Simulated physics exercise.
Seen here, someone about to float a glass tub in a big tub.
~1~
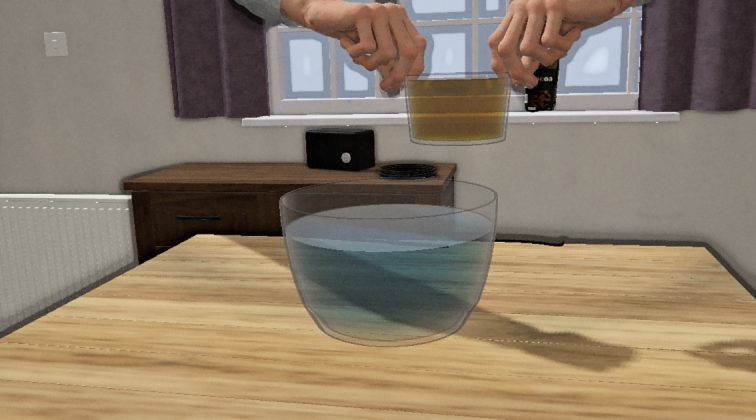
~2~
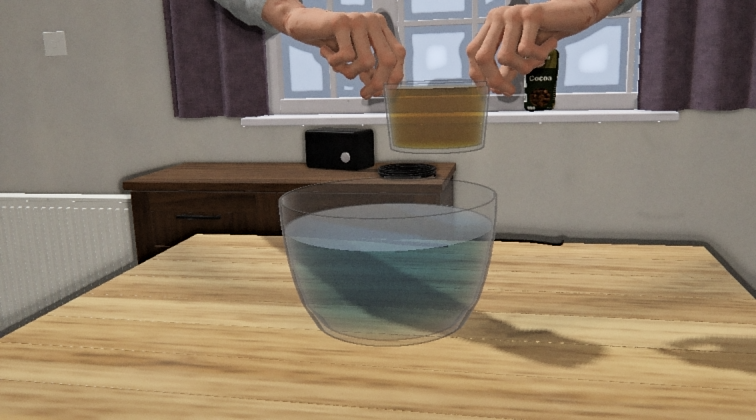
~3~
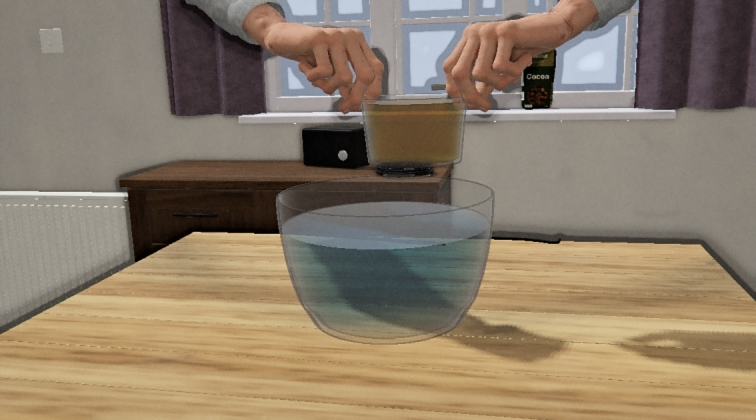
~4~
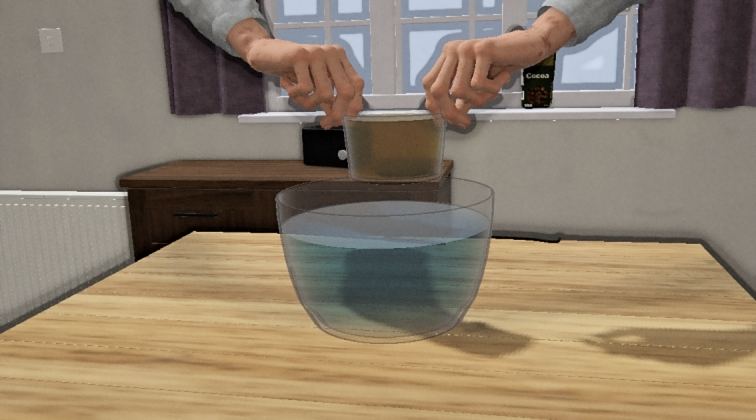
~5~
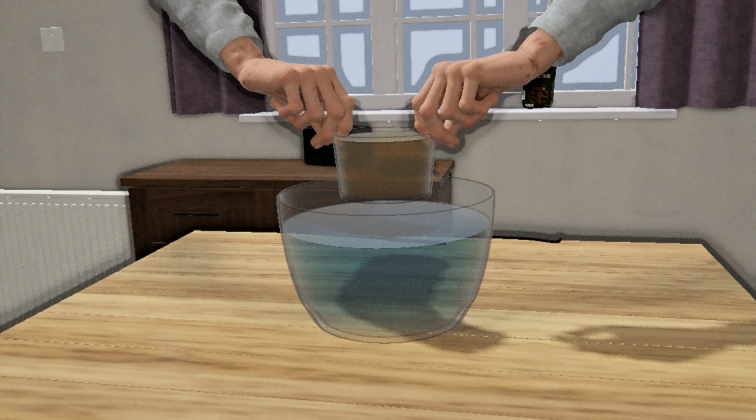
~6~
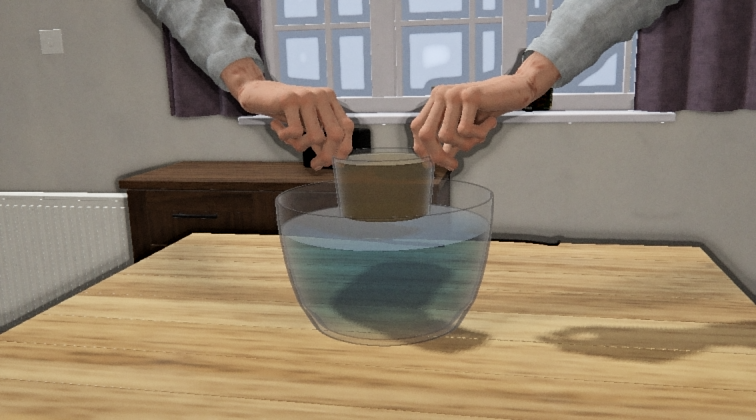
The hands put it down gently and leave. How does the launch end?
It sinks.
Shortly, the tub dips into the water.
Then, water pours in over its rim.
At the finish, the tub lies on the bottom.
